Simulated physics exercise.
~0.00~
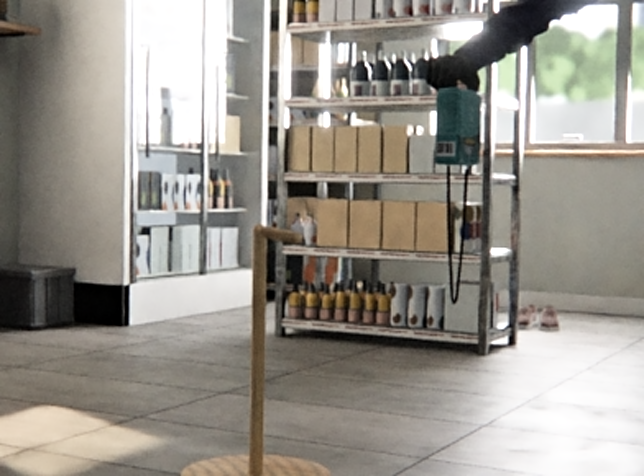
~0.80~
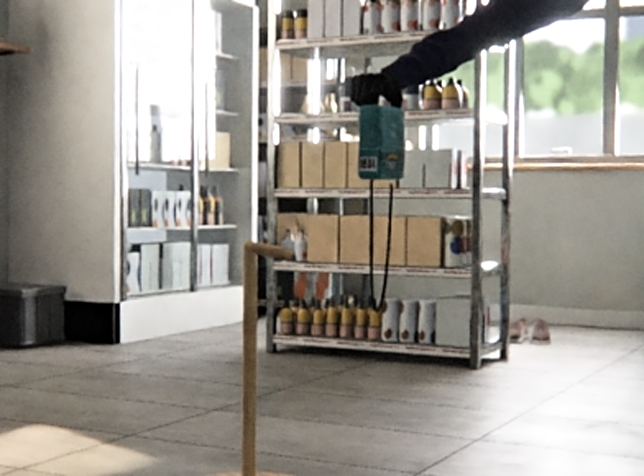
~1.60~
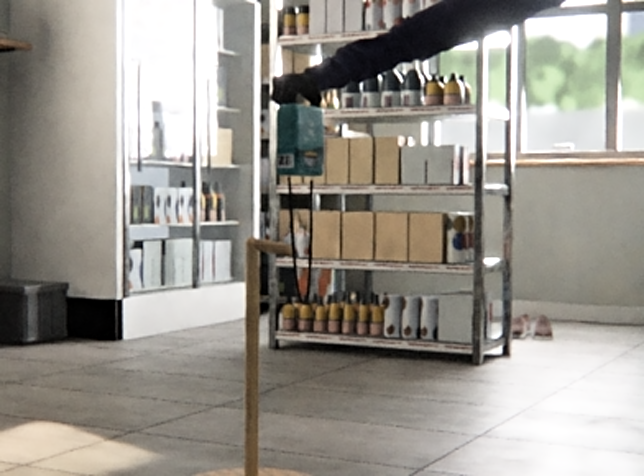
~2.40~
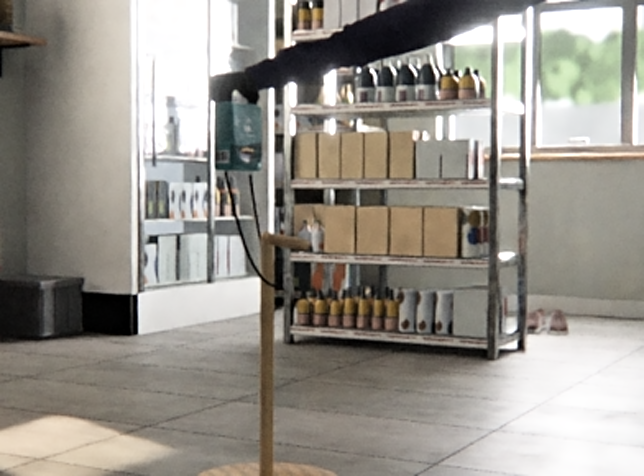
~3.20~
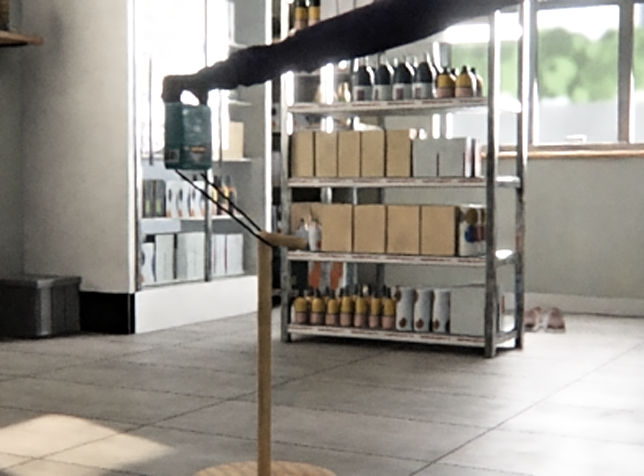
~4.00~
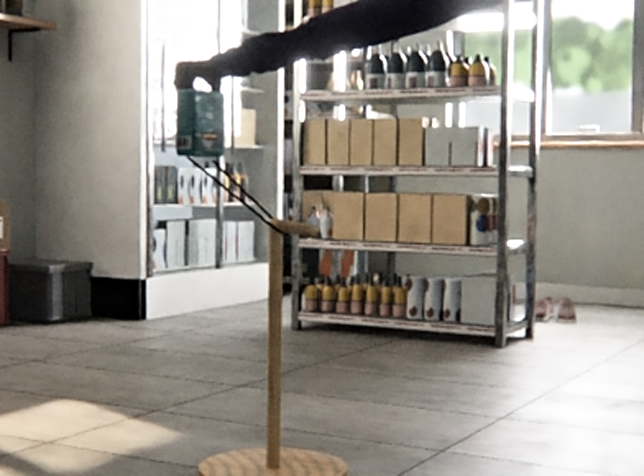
In a bright shop with a grey tiled floor, seen from low down by a gently swaying camera, metal shelves of tan boxes and bottles stand before a window, with a white cabinet to the left. In the foreground is a wooden post with a short peg on a round base. A dark-sleeved arm reaches in from the right, carrying a turquoise pouch with a dark loop hanging below. It moves the pouch left across the shelves and past the post. The trailing loop catches on the peg and pulls taut, and the hand stops, still holding the pouch upright.
